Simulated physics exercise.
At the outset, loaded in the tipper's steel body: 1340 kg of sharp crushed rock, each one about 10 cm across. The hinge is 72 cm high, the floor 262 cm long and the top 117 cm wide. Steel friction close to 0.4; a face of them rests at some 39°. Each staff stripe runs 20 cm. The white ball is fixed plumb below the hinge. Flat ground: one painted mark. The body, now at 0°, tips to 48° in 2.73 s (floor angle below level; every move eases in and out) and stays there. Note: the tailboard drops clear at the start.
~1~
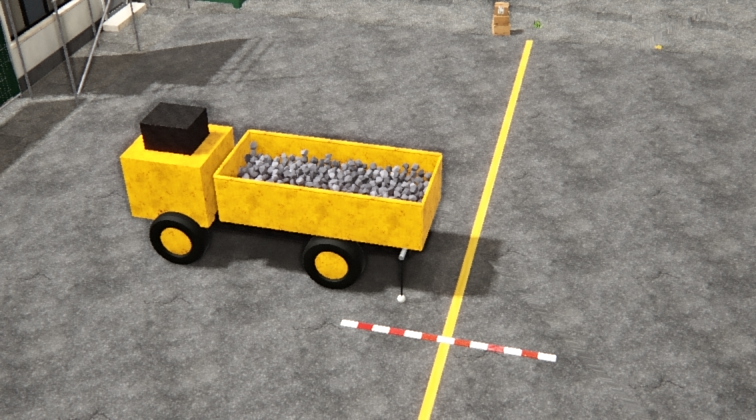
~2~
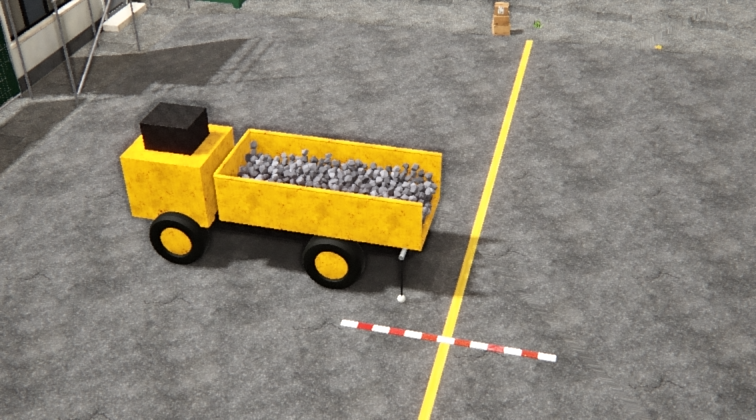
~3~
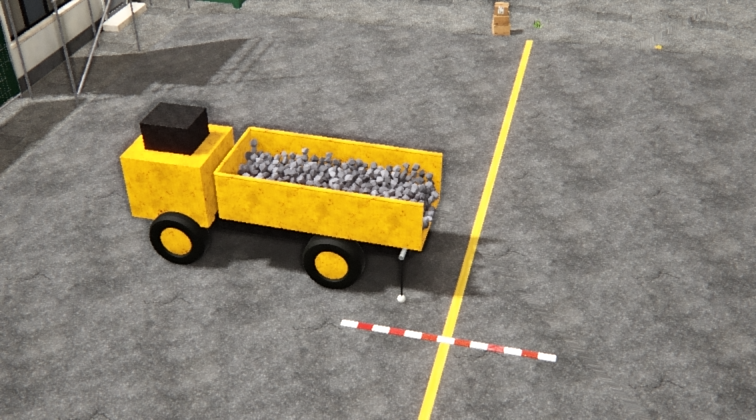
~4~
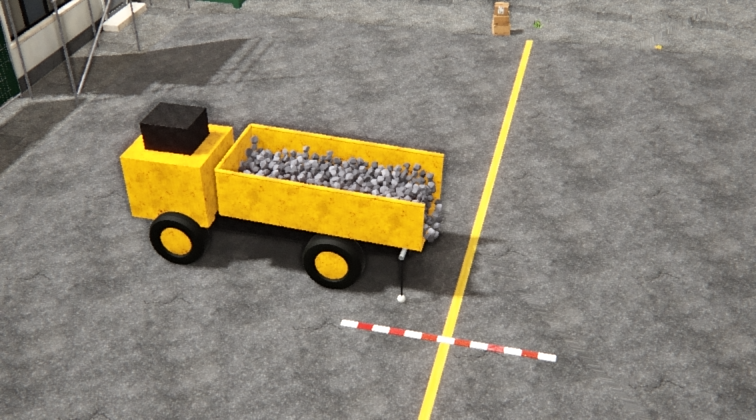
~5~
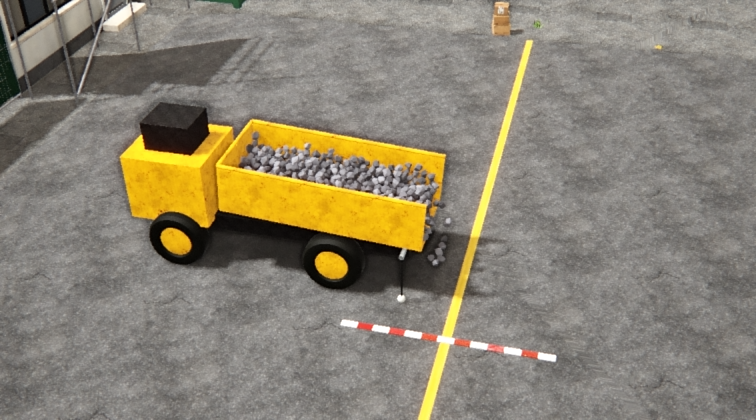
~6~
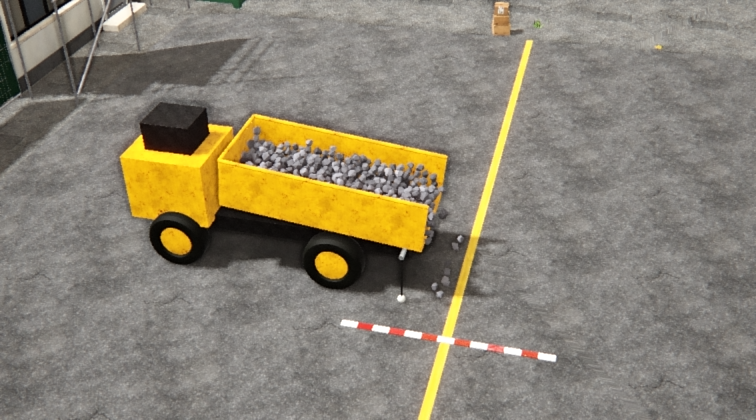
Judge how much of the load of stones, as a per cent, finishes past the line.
Some 60 per cent of it.
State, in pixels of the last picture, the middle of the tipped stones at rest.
At about pixel (477, 271) in the last view.
A little later the floor is at 41°; 70 % in the body, 23 % short of the line, 7 % past the line; the foremost stones are at (498, 272).
Then the floor is at 48°; 7 % in the body, 43 % short of the line, 49 % past the line; the foremost stones are at (547, 287).
Later still the floor is at 48°; 0 % in the body, 38 % short of the line, 62 % past the line; the foremost stones are at (565, 282).
In the end the floor is at 48°; 0 % in the body, 37 % short of the line, 63 % past the line; the foremost stones are at (577, 282).
